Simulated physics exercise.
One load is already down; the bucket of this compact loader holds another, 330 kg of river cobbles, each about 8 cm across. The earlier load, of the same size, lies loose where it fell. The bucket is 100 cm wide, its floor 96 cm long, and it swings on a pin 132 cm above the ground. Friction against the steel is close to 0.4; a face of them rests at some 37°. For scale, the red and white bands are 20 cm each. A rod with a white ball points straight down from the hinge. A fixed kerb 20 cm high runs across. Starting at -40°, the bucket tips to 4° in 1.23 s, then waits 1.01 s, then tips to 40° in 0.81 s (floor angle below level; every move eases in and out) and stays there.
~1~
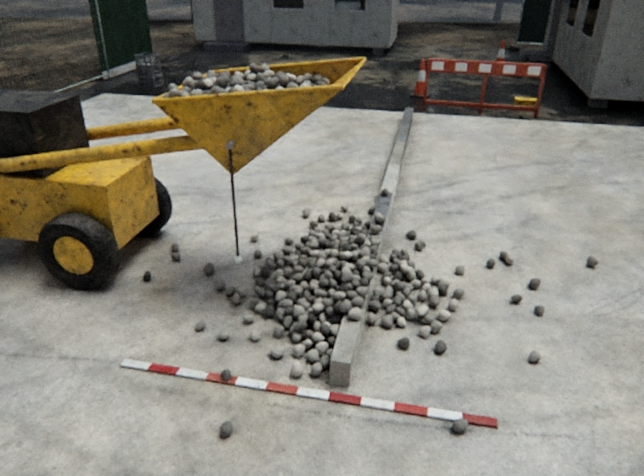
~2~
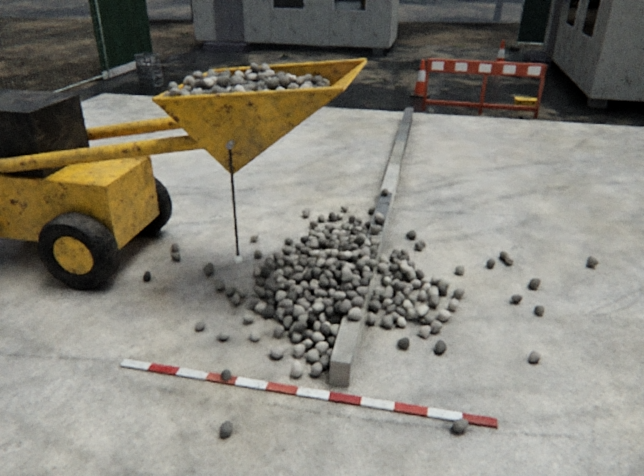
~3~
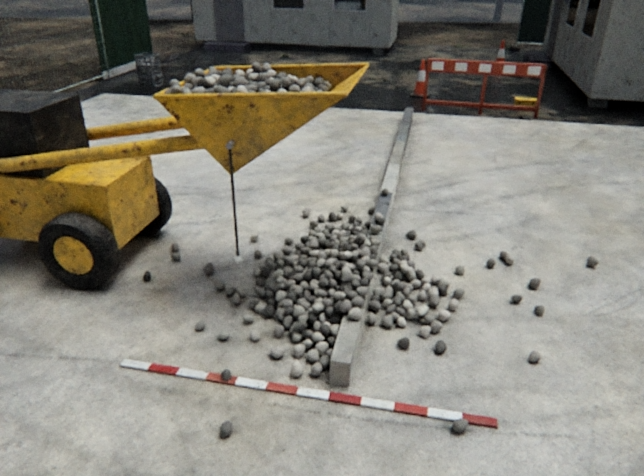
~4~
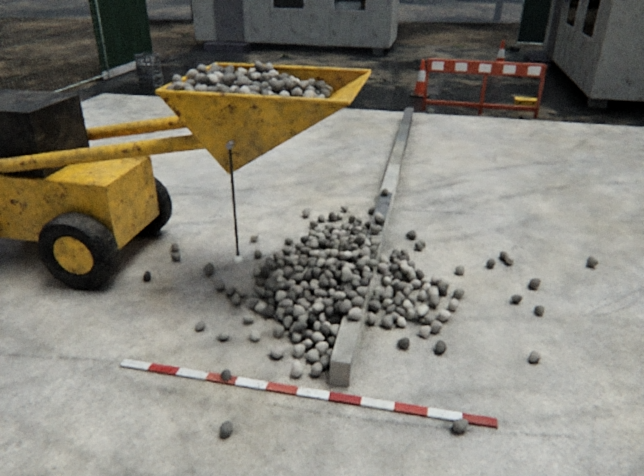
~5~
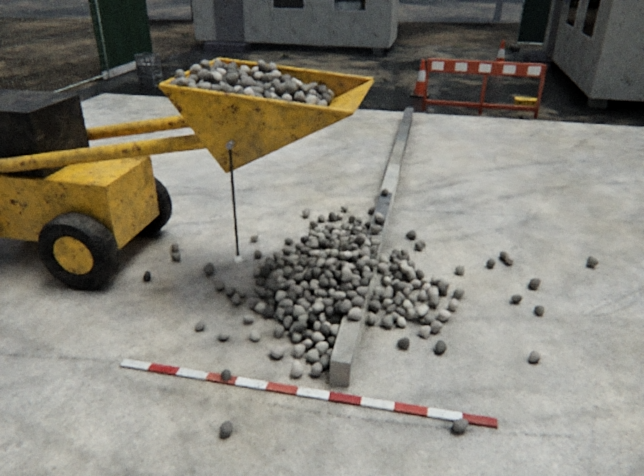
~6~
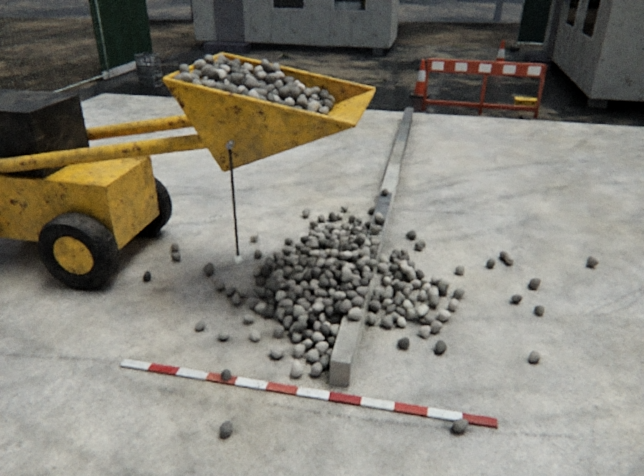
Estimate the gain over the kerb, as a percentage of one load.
Roughly 73 per cent of a load more.
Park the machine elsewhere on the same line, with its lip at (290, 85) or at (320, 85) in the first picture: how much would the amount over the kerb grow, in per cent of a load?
About 15 and 45 per cent.
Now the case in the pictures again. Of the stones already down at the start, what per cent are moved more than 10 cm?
About 15 per cent.
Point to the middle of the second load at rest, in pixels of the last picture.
Around (400, 281).
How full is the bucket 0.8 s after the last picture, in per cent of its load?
About 100 per cent.
Then, 0.4 s after the last picture the floor is at -3°; in per cent of one load, 100 in the bucket, 84 on this side of the kerb, 16 over the kerb; the foremost stones are at (528, 283).
Then, 0.8 s after the last picture the floor is at 4°; in per cent of one load, 100 in the bucket, 84 on this side of the kerb, 16 over the kerb; the foremost stones are at (528, 283).
Then, 3.0 s after the last picture the floor is at 40°; in per cent of one load, 12 in the bucket, 129 on this side of the kerb, 59 over the kerb; the foremost stones are at (530, 292).
Then, 5.5 s after the last picture the floor is at 40°; in per cent of one load, 0 in the bucket, 112 on this side of the kerb, 88 over the kerb; the foremost stones are at (556, 287). Net gain over the kerb, 73.
